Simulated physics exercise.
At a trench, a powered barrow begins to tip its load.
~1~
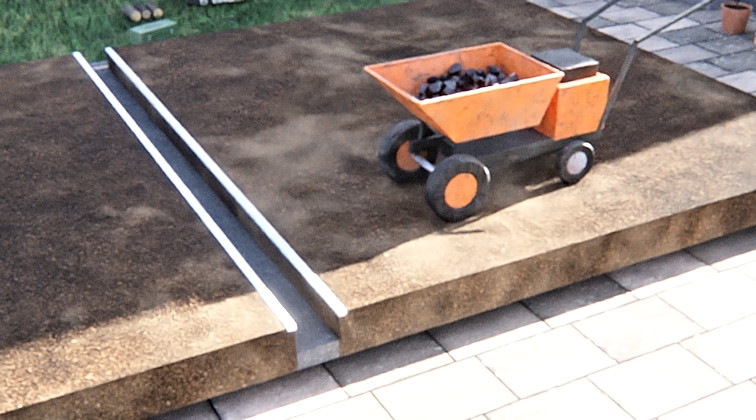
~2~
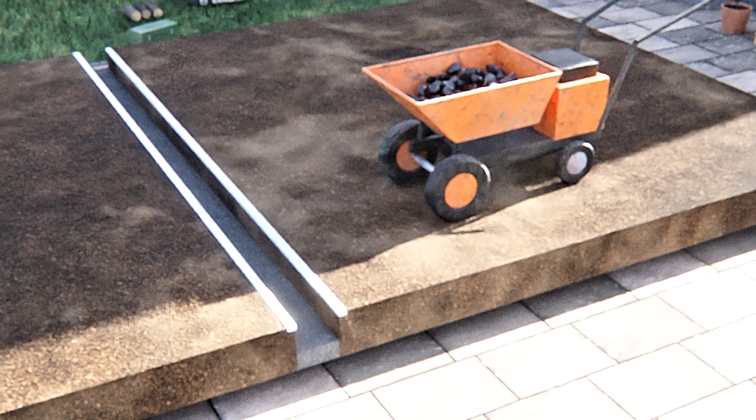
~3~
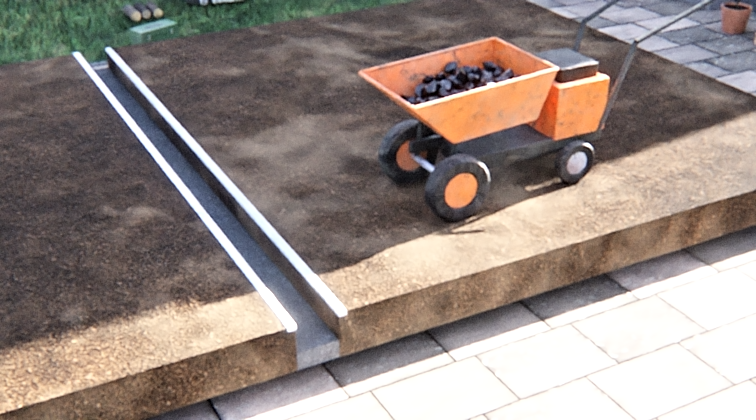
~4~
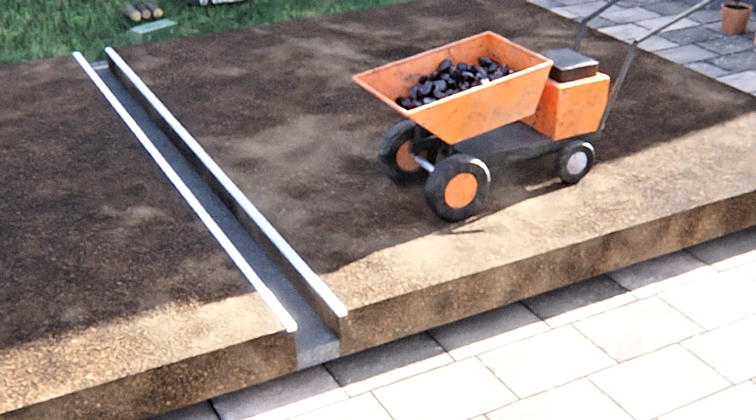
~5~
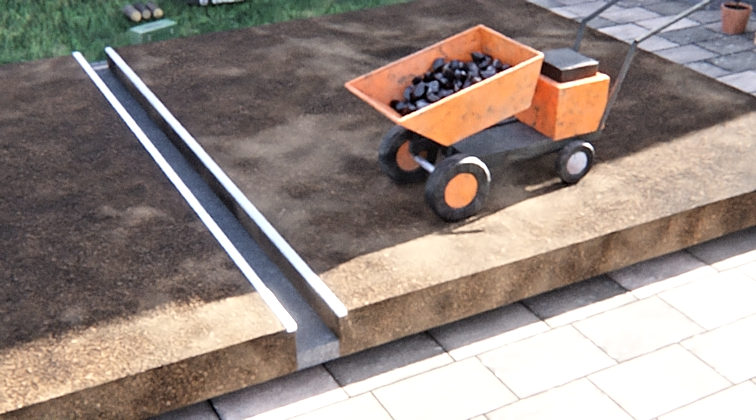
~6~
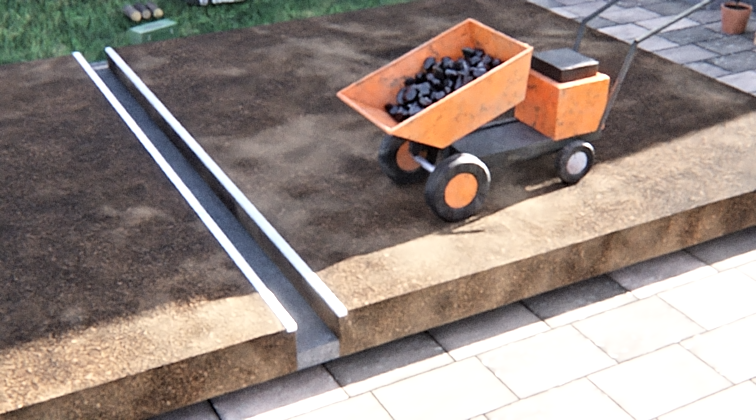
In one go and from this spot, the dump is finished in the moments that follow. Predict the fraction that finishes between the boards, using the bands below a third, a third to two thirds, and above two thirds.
Watching that, the trench's share sits in the lowest third, below one-third of the load.
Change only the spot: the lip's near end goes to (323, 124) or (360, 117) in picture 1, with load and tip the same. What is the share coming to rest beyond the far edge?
Position 1 near 60 %, position 2 near 10 %.
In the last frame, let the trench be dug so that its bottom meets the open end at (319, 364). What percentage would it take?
Something like 20 %.
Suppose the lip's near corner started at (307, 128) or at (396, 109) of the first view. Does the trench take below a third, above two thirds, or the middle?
In the first case under a third, in the second case the middle third.
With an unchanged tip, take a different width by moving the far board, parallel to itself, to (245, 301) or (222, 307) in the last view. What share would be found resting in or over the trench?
The first gives 20 %, the second 20 %.
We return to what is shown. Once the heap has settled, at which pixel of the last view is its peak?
About (307, 213).
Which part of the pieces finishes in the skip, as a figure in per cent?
Around 25 per cent.
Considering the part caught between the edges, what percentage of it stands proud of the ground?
0 %.
Just after the last frame, skip tipped steeply; every one in the skip.
A moment on, skip tipped steeply; roughly two thirds in the skip; roughly a third short of the trench; just a few in or heaped over the trench; just a few falling.
Further on, skip tipped right over; roughly a quarter in the skip; roughly half short of the trench; roughly a quarter in or heaped over the trench.
When it is over, skip tipped right over; roughly a quarter in the skip; roughly half short of the trench; roughly a quarter in or heaped over the trench; not one beyond it.
